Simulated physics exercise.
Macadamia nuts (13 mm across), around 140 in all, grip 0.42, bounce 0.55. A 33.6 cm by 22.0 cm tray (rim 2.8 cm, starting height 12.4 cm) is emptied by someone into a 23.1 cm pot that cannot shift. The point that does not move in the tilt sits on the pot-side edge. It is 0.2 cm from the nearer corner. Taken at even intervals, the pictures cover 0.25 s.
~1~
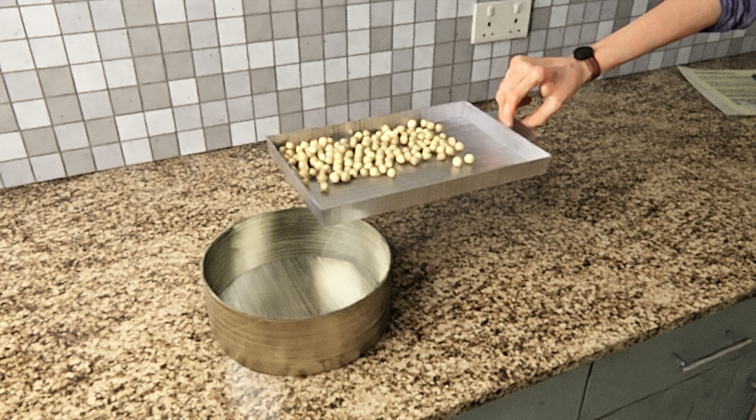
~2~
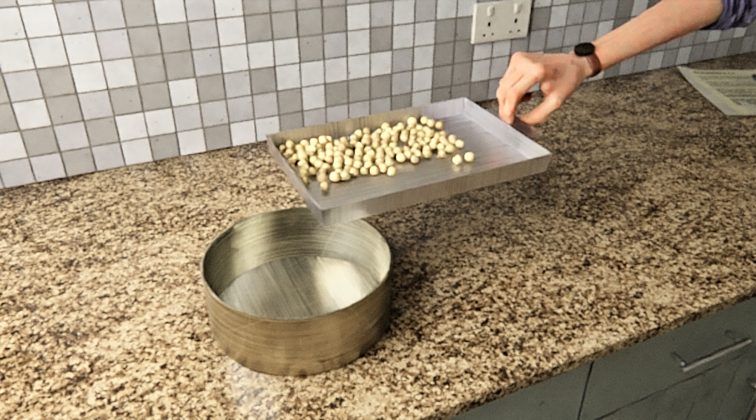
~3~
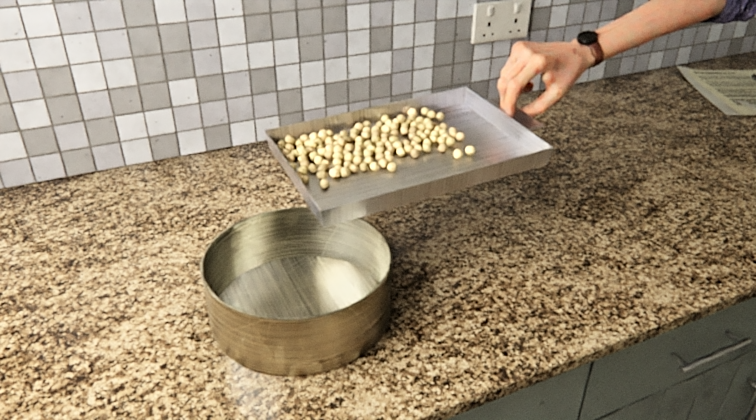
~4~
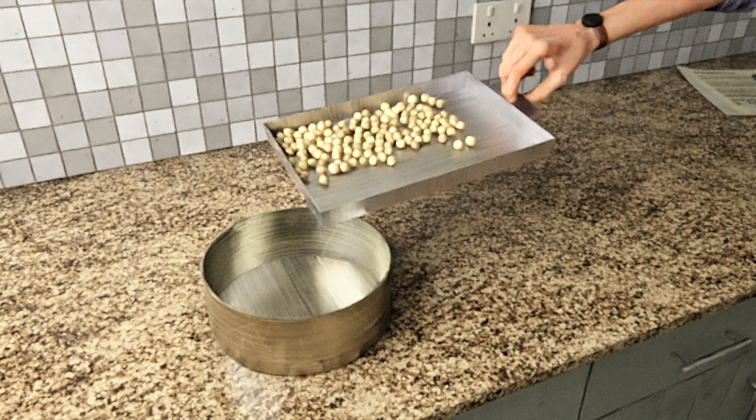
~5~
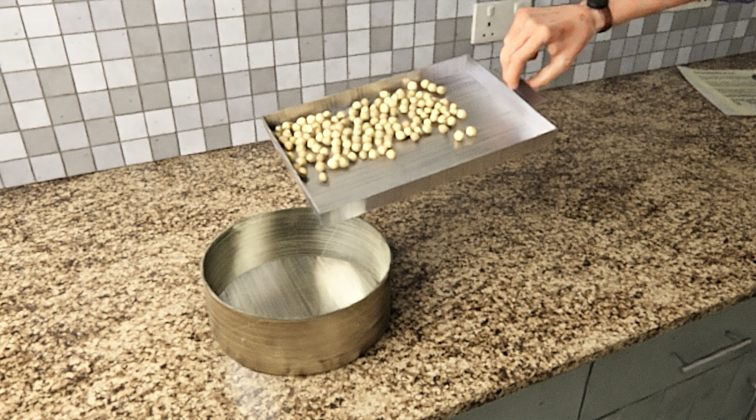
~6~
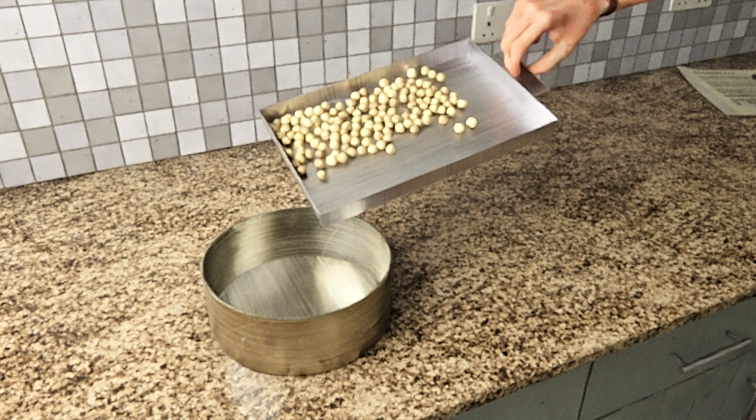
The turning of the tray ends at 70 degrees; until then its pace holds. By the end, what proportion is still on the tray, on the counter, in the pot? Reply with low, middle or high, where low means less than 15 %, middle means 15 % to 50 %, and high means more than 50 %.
My answer: Tray - high; counter - low; pot - middle.
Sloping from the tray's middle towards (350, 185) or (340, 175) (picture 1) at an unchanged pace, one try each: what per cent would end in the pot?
First try: Around 10 percent; second try: Around 0 percent.
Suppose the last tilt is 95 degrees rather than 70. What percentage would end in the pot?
100 per cent.
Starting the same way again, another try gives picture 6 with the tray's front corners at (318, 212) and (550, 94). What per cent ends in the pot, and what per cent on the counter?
You'd end with pot at 30 and counter at 0.
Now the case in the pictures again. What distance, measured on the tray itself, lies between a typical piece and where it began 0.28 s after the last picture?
By then it sits near 9 cm from where it began.
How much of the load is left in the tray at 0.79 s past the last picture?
Roughly 80 per cent.
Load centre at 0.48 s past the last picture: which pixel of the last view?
The middle of the load should be at about (339, 167) by then.
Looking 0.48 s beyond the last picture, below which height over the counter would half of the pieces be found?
Some 20 cm above the counter.
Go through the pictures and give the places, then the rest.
In the first frame, tray tilt 0 degrees, front corners at (323, 207) and (548, 155); middle of the pieces at (369, 152); pot at (298, 255).
In the second frame, tray tilt 1 degrees, front corners at (323, 208) and (549, 153); middle of the pieces at (369, 150).
In the third frame, tray tilt 4 degrees, front corners at (323, 208) and (550, 147), lowest corner left front; middle of the pieces at (369, 144).
In the fourth frame, tray tilt 8 degrees, front corners at (322, 209) and (551, 138), lowest corner left front; middle of the pieces at (368, 136).
In the fifth frame, tray tilt 13 degrees, front corners at (322, 211) and (553, 128), lowest corner left front; middle of the pieces at (368, 127).
In the sixth frame, tray tilt 17 degrees, front corners at (321, 212) and (555, 119), lowest corner left front; middle of the pieces at (366, 119); pot at (298, 255).
Then, 0.28 s after the last picture, tilt 43 degrees; the tray holds 100 %, the pot 0 %.
Then, 0.48 s after the last picture, tilt 61 degrees; the tray holds 100 %, the pot 0 %.
Then, 0.79 s after the last picture, tilt 70 degrees; the tray holds 80 %, the pot 20 %.
In the end, tray 70 %, counter 0 %, pot 30 %.
